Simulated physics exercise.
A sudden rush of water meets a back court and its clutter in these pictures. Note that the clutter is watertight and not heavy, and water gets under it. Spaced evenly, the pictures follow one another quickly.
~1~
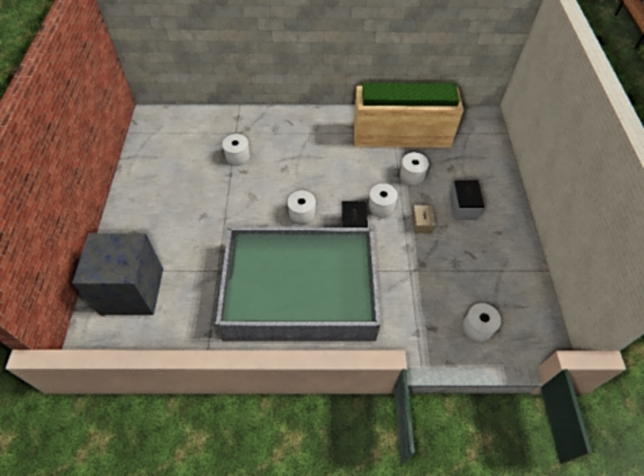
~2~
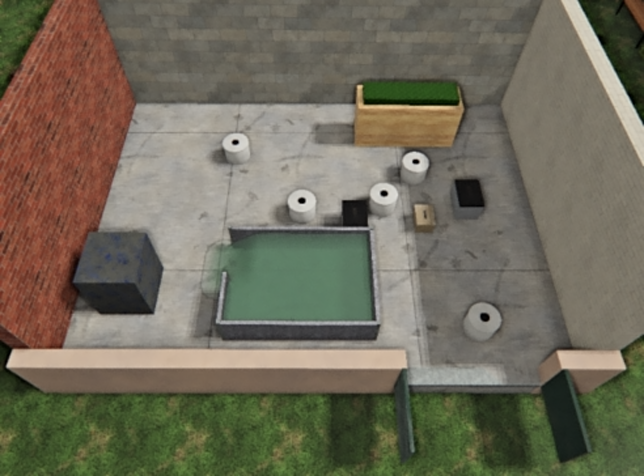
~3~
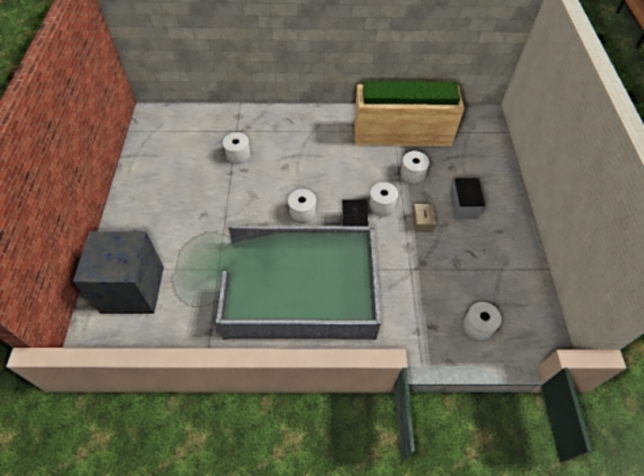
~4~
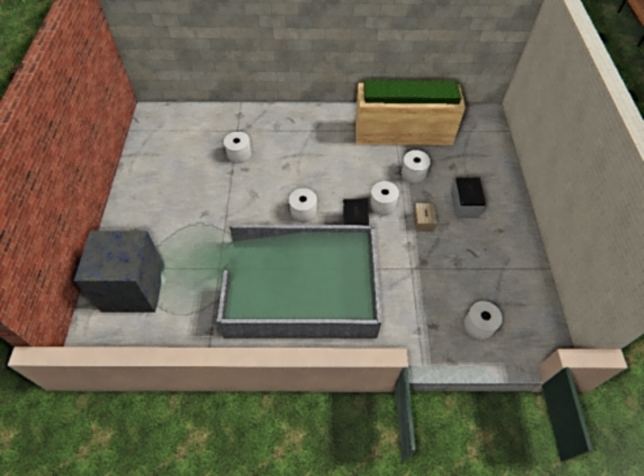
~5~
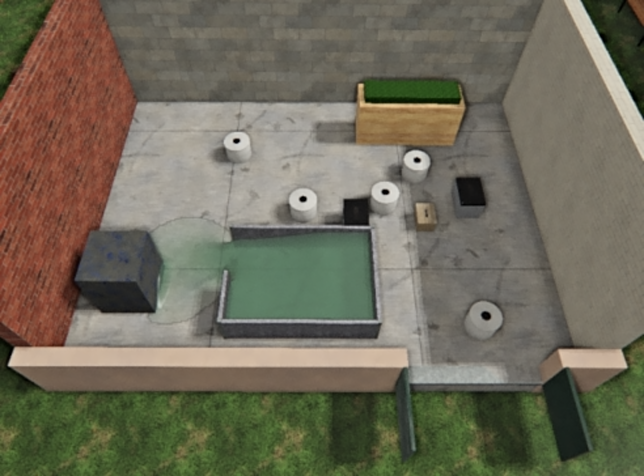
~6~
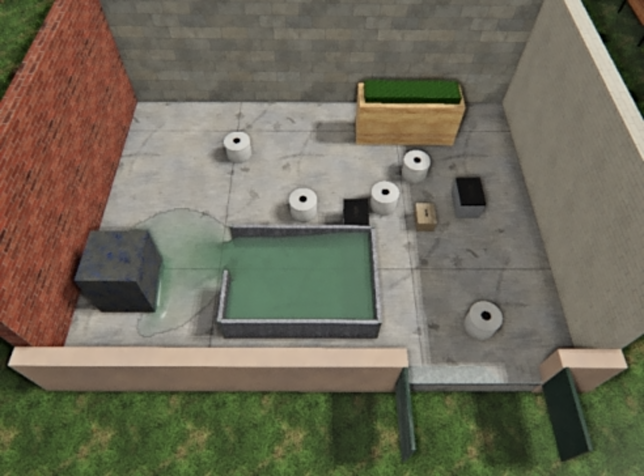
In a walled back court, a low tank of green water sits among white cylinders, boxes and a large dark block. A gap opens in the tank's left side and water pours through, spreading across the concrete in a thin sheet until it reaches the dark block, while the scattered objects stay put.
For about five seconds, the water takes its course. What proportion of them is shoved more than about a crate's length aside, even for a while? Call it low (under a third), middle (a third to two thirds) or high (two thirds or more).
Low.
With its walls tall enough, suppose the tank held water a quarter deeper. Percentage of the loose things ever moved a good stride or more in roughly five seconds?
Something like 0 % of the loose things.
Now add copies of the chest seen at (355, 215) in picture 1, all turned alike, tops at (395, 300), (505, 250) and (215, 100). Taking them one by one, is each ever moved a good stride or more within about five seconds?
In that order: Under that, never so far, swept aside.
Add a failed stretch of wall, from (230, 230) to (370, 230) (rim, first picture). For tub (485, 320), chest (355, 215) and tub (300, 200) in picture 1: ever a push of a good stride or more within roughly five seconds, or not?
Working through them in order, the first not displaced that far, the second gets shoved clear and the last gets shoved clear.
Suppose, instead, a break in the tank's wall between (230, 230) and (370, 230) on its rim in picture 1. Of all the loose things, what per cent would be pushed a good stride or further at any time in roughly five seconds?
Estimate: Close to 60 per cent.
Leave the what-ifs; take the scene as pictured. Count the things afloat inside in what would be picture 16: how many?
Tally: 0.
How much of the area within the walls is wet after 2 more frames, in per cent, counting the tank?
Estimate: Close to 20 in a hundred.
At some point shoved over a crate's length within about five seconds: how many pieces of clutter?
My count comes to 0.
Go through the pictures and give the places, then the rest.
A chest at (355, 214), on the bottom; a tub at (485, 318) rests on the ground; 0 of 8 have shifted, in the first frame.
A chest at (355, 214) rests on the ground; a tub at (485, 317) rests on the ground; 0 of 8 have shifted, in the second frame.
A chest at (355, 213), on the bottom; a tub at (485, 316), on the bottom; 0 of 8 have shifted, in the third frame.
A chest at (356, 212) rests on the ground; a tub at (486, 316) rests on the ground; 0 of 8 have shifted, in the fourth frame.
A chest at (356, 212) rests on the ground; a tub at (486, 316), on the bottom; 0 of 8 have shifted, in the fifth frame.
A chest at (357, 212), on the bottom; a tub at (486, 316), on the bottom; 0 of 8 have shifted, in the sixth frame.
A moment on, 0 of 8 are well off their spots; 0 afloat.
Next, 0 of 8 are well off their spots; 0 afloat.
Later, 0 of 8 are well off their spots; 0 afloat.
In the end, 0 of 8 are well off their spots, and 0 have been at some point; 0 afloat.
